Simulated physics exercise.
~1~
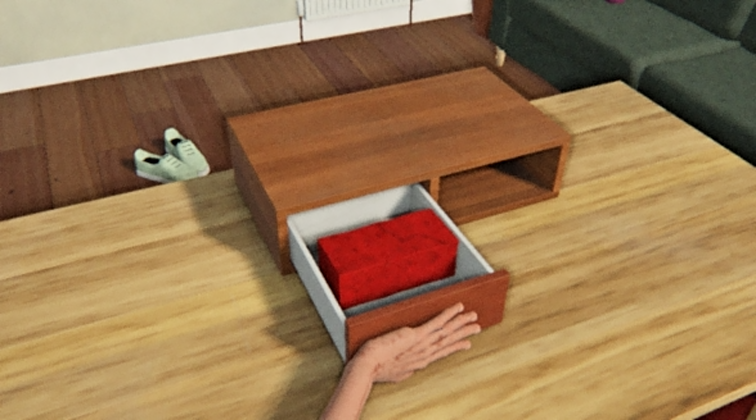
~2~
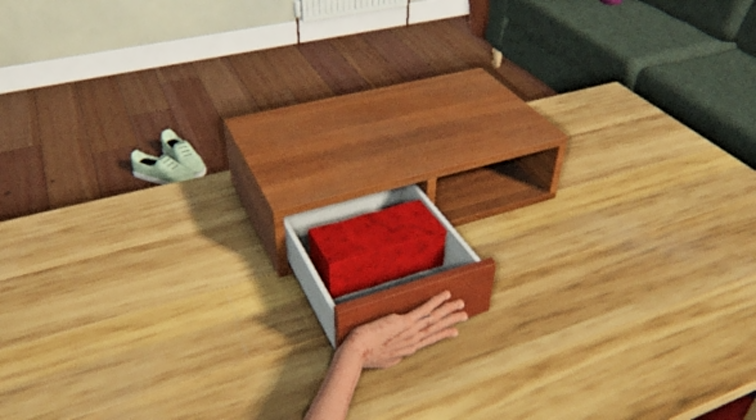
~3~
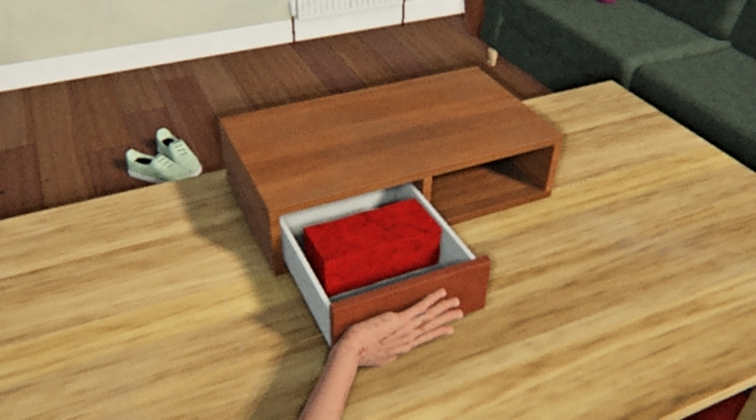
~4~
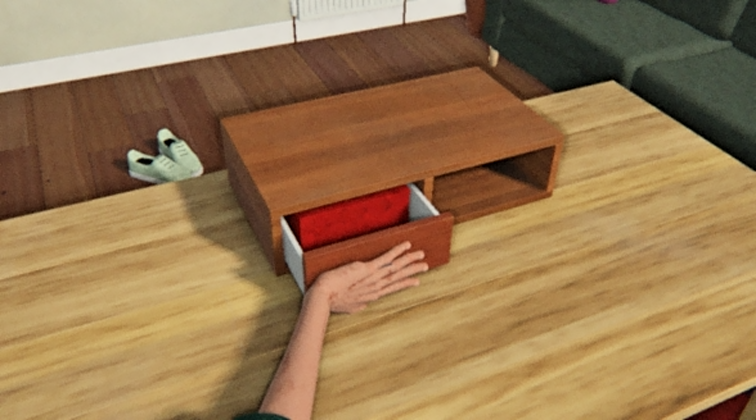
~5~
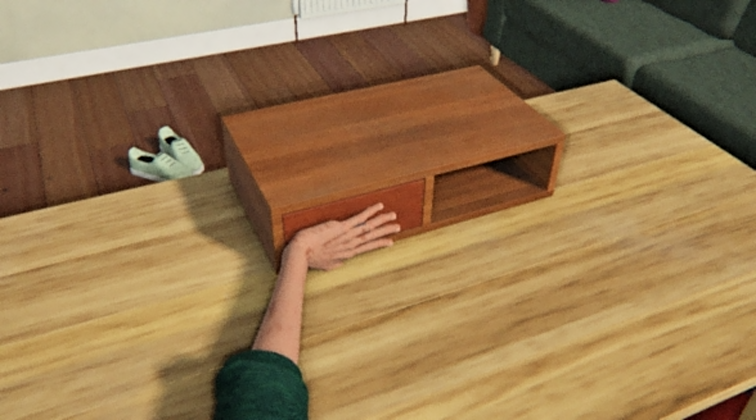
Drawer holding a red brick sliding fully into a wooden chest on a table as a hand pushes it shut.
